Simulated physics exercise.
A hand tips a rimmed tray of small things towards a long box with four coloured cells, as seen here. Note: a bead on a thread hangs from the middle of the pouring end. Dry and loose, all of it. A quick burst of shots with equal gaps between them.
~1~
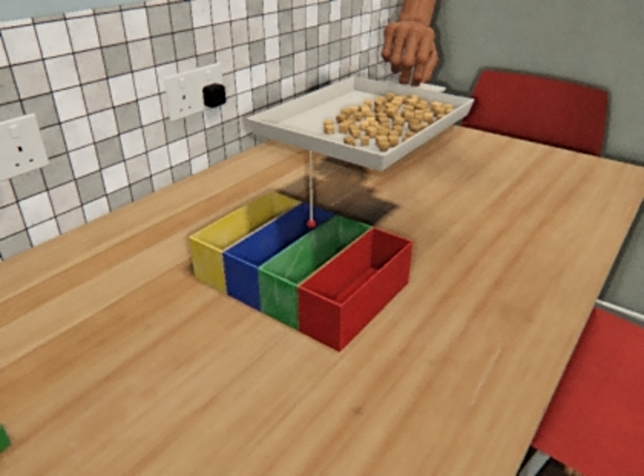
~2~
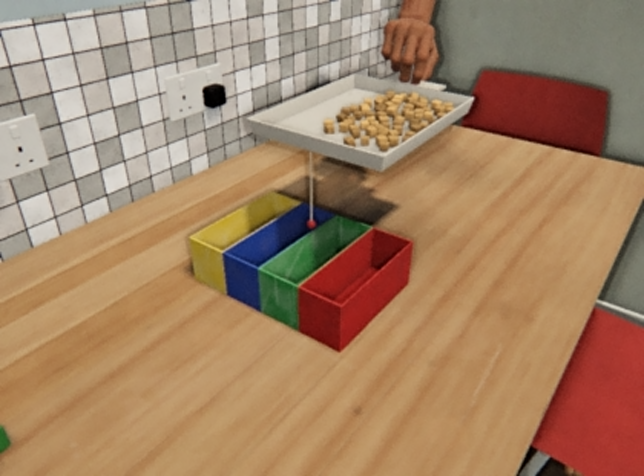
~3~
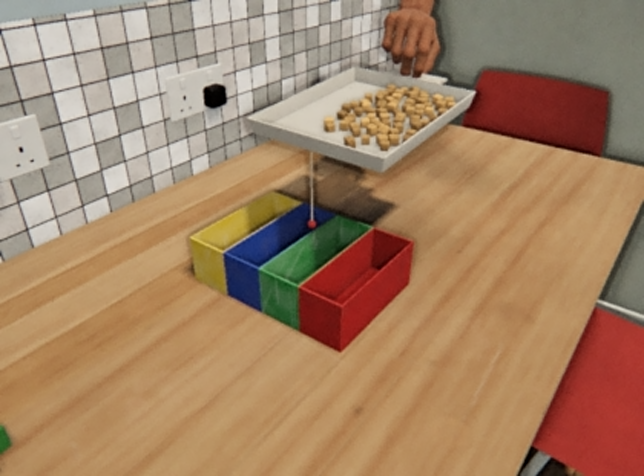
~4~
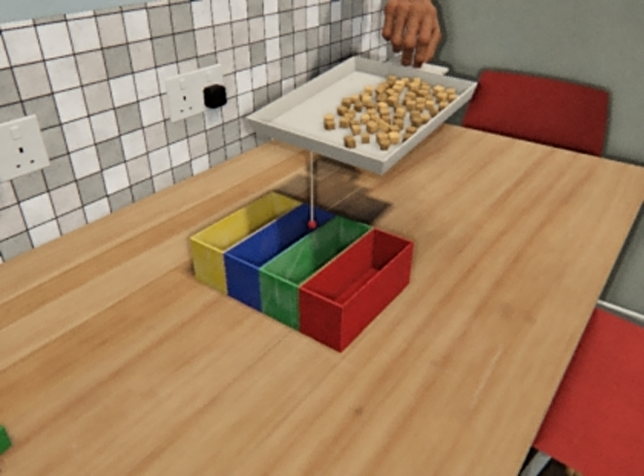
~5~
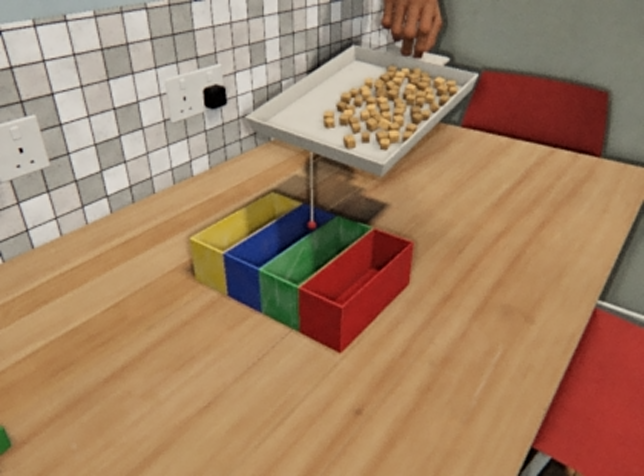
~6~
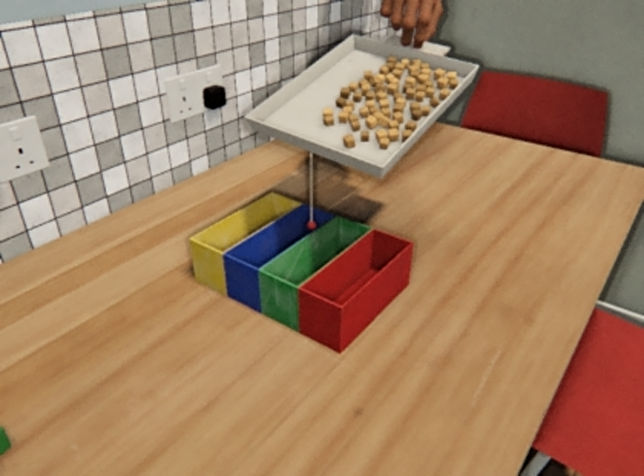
The clip opens on a hand holding a nearly level, rimmed tray of small wooden cubes above a box with yellow, blue, green and red cells on a wooden table. The hand gradually tilts the tray, its right front corner lowest, while the cubes stay loosely clustered and the box remains still.
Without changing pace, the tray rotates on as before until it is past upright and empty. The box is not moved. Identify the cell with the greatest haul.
Greatest haul: Red.
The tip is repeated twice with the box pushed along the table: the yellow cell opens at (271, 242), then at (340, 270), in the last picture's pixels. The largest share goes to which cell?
For the first spot the answer is the green cell, and for the second spot it is the yellow cell.
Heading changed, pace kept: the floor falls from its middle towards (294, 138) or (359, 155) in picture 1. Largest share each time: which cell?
So the first one goes to the cell in yellow and the second to the red cell.
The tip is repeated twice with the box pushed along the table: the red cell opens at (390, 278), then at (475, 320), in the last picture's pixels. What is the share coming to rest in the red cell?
Close to 30 in a hundred first, close to 0 in a hundred second.
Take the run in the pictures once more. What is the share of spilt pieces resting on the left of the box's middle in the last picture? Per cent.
Estimate: About 20 in every hundred.
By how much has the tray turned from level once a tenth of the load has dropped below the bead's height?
It has tipped about 115 degrees.
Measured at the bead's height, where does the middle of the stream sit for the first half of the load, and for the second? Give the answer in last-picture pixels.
The early half goes through (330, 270), the late half through (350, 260).
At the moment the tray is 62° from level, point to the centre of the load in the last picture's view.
Near the pixel (366, 126).
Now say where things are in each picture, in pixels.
The first frame shows corners of the pouring end (253, 118) and (382, 153), level; middle of the load (397, 119), small wooden cubes; bead on its thread (311, 224); yellow cell (208, 262); blue cell (242, 278); green cell (279, 295); red cell (319, 315).
The second frame shows corners of the pouring end (252, 118) and (382, 154), level; middle of the load (397, 118).
The third frame shows corners of the pouring end (253, 117) and (383, 155), tipped barely, lowest at the right corner; middle of the load (398, 114).
The fourth frame shows corners of the pouring end (252, 117) and (382, 158), tipped a little, lowest at the right corner; middle of the load (398, 109).
The fifth frame shows corners of the pouring end (251, 116) and (382, 161), tipped a little, lowest at the right corner; middle of the load (398, 104).
The sixth frame shows corners of the pouring end (250, 116) and (381, 163), tipped clearly, lowest at the right corner; middle of the load (398, 98); yellow cell (209, 263); blue cell (242, 279); green cell (279, 297); red cell (320, 316).
Just after the last frame, tray tipped steeply; every one on the tray.
A moment on, tray tipped past a quarter turn; almost all on the tray; just a few in the red cell; just a few in the green cell.
Further on, tray tipped past a quarter turn; roughly a third in the red cell; roughly a quarter in the green cell; just a few in the blue cell; roughly a quarter falling or outside the box.
When it is over, tray tipped past a quarter turn; roughly a third in the red cell; roughly a quarter in the green cell; just a few in the blue cell; not one in the yellow cell; roughly a quarter outside the box.
